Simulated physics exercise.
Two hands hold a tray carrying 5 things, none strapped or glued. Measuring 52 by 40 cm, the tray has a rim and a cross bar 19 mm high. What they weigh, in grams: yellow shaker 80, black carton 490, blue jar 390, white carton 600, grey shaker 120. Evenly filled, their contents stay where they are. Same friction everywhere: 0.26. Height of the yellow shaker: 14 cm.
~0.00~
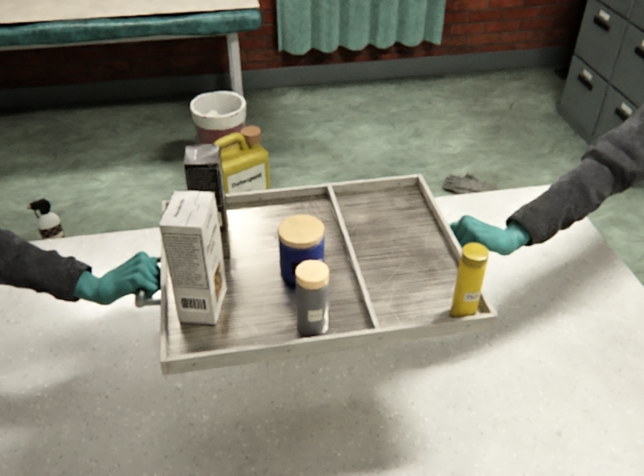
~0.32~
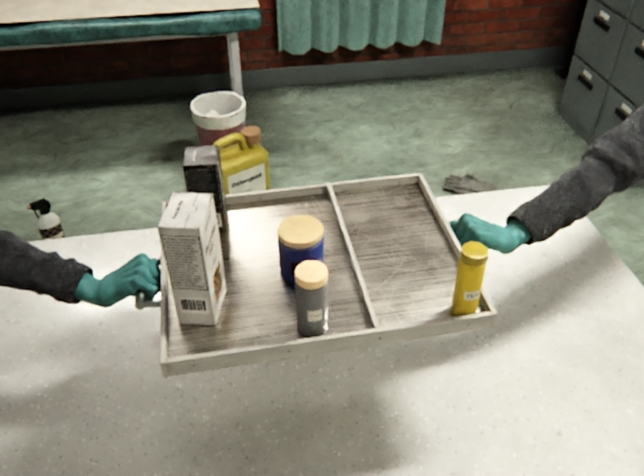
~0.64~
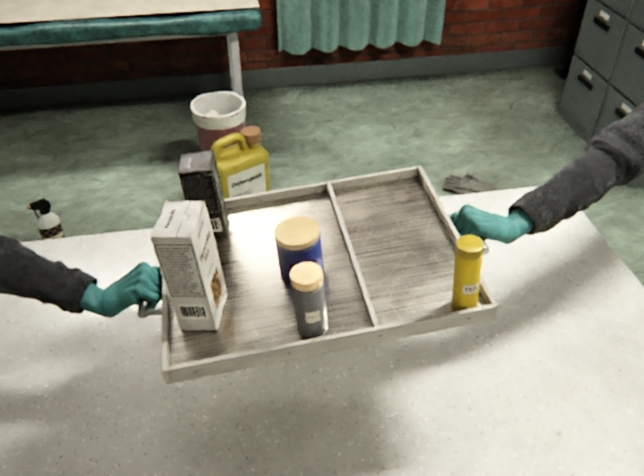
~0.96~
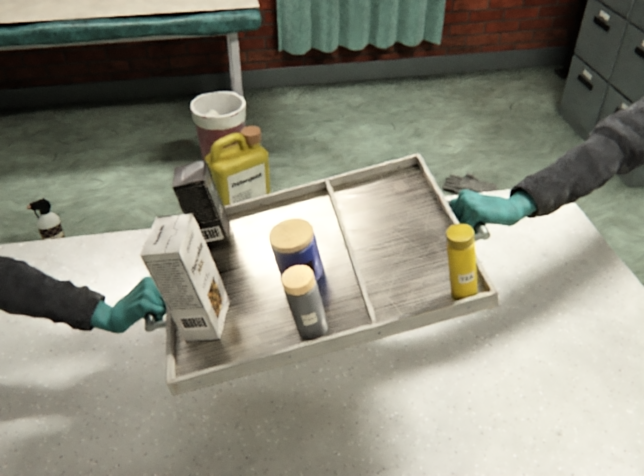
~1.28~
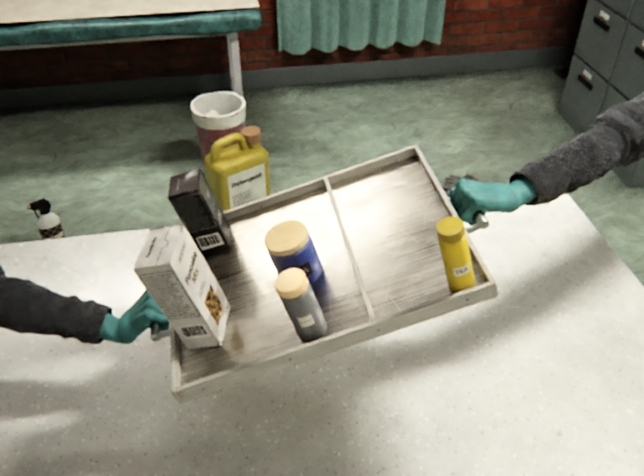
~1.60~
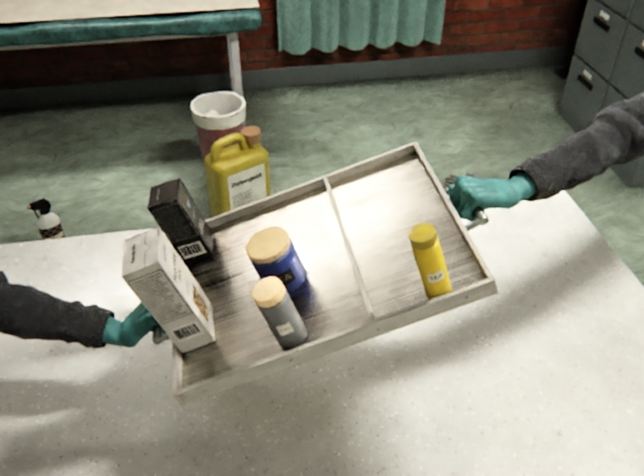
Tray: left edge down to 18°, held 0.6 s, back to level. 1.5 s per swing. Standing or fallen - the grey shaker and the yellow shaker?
Grey shaker: Fallen; yellow shaker: Fallen.
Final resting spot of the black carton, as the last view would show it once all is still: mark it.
Near (178, 191).
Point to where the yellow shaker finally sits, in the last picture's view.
Somewhere around (209, 338).
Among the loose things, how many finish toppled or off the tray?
Count: 3.
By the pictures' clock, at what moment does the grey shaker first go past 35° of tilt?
At around 2.2 seconds on the pictures' clock.
Around 2.00 s, tilt 18°, left edge down; yellow shaker tipped 27° against what carries it near (361, 287); grey shaker shifted 17 cm near (204, 341); white carton tipped 24° against what carries it.
Around 2.30 s, tilt 18°, left edge down; white carton and grey shaker now off the tray; yellow shaker on its side near (300, 331); blue jar shifted 16 cm.
Around 2.70 s, tilt 14°, left edge down; yellow shaker on its side near (213, 357); blue jar shifted 20 cm; black carton tipped 7° against what carries it.
Finally (4.2 s), off the tray and tipped over, white carton and grey shaker; on their side or leaning hard on the tray, yellow shaker; not toppled but over 5 cm from the start, black carton and blue jar. In the last view, grey shaker near (140, 442), yellow shaker near (209, 338).
